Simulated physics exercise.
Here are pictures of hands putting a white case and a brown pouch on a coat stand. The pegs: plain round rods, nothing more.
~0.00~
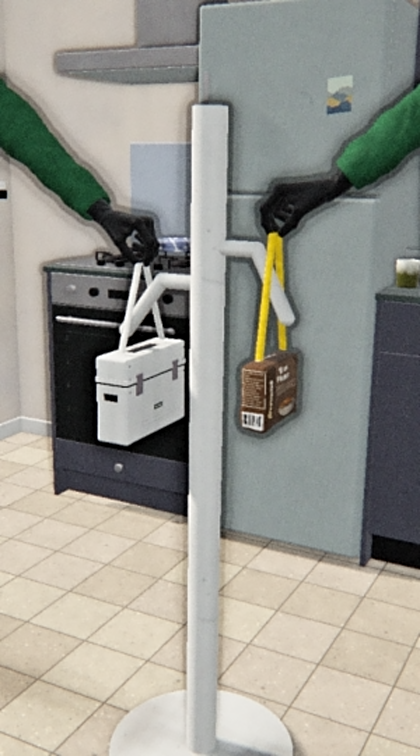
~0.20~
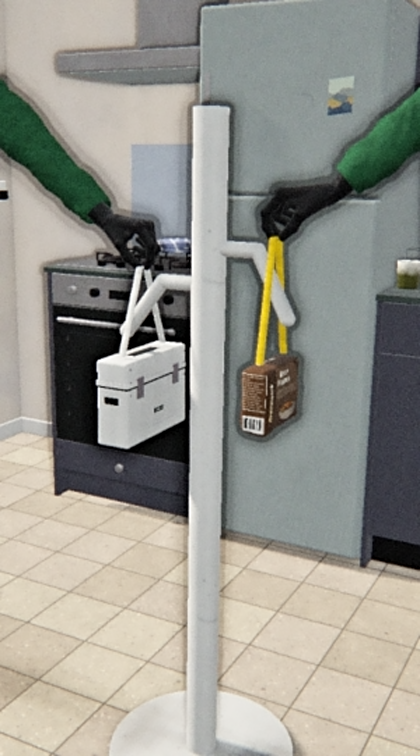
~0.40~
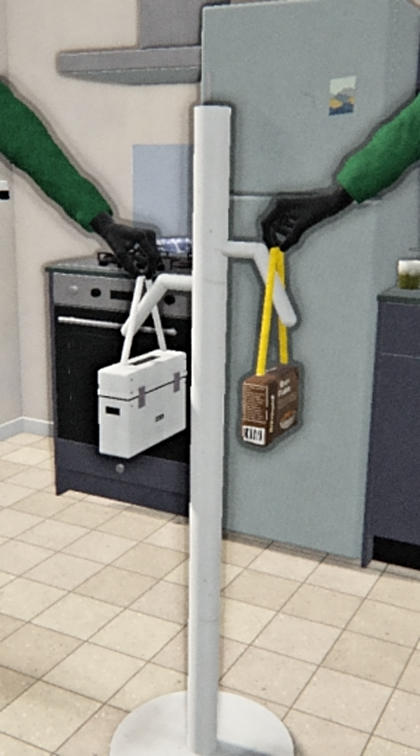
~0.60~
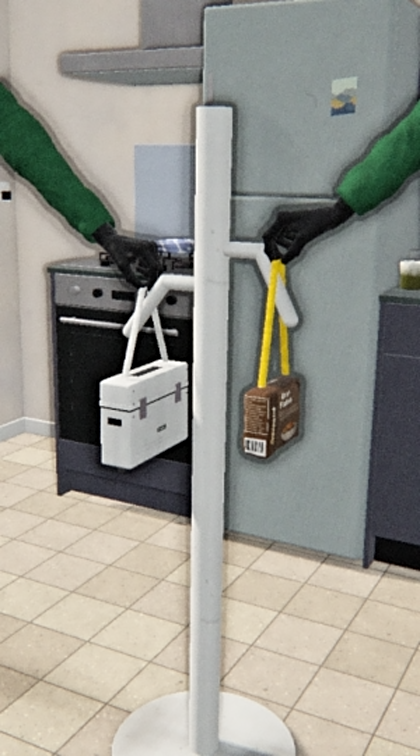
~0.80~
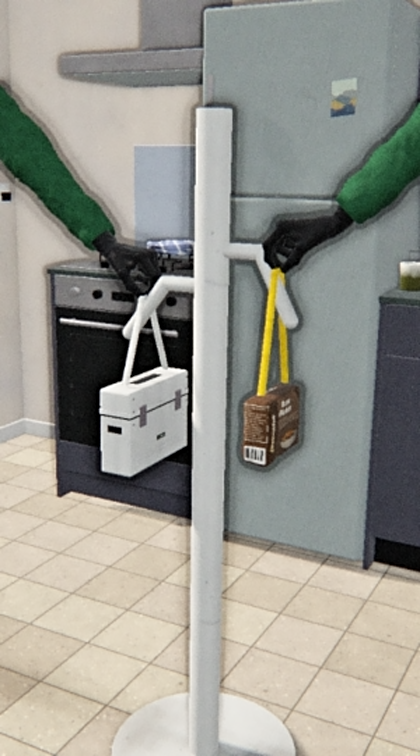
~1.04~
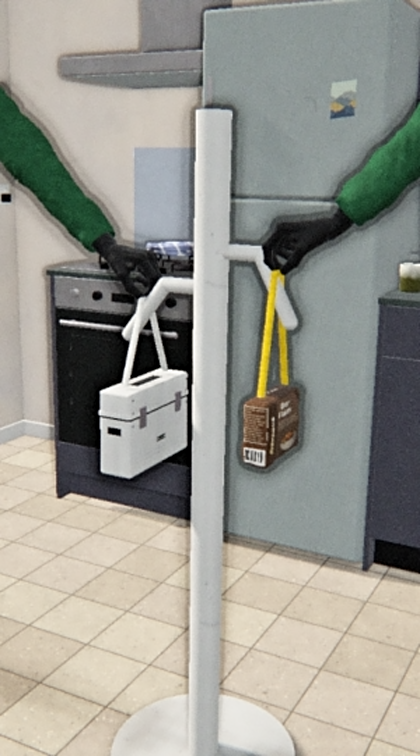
The footage shows two dark-gloved hands in green sleeves holding a white case on the left and a brown pouch on the right by their straps at a white coat stand's downward-sloping pegs, lowering both slightly.
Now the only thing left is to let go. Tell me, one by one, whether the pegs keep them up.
Result: The white case comes free, the brown pouch comes free.
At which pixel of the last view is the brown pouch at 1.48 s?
You'd spot it close to (261, 739) then.
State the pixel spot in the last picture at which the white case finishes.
Around (195, 740).
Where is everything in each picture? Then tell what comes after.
White case (143, 389); brown pouch (270, 390); left peg tip (127, 330); right peg tip (287, 318), in the first frame.
White case (143, 392); brown pouch (270, 394), in the second frame.
White case (144, 401); brown pouch (271, 404), in the third frame.
White case (146, 411); brown pouch (272, 415), in the fourth frame.
White case (146, 419); brown pouch (272, 423), in the fifth frame.
White case (146, 421); brown pouch (272, 425); left peg tip (130, 334), sloping steeply down; right peg tip (290, 323), sloping steeply down, in the sixth frame.
After 1.28 s, white case falling near (146, 492); brown pouch falling near (269, 501).
After 1.48 s, white case on the floor near (149, 705); brown pouch on the floor near (260, 739).
After 1.70 s, white case on the floor near (205, 734); brown pouch on the floor.
At rest, white case on the floor near (195, 739); brown pouch on the floor. The white case slips off its peg and the brown pouch drops to the floor.
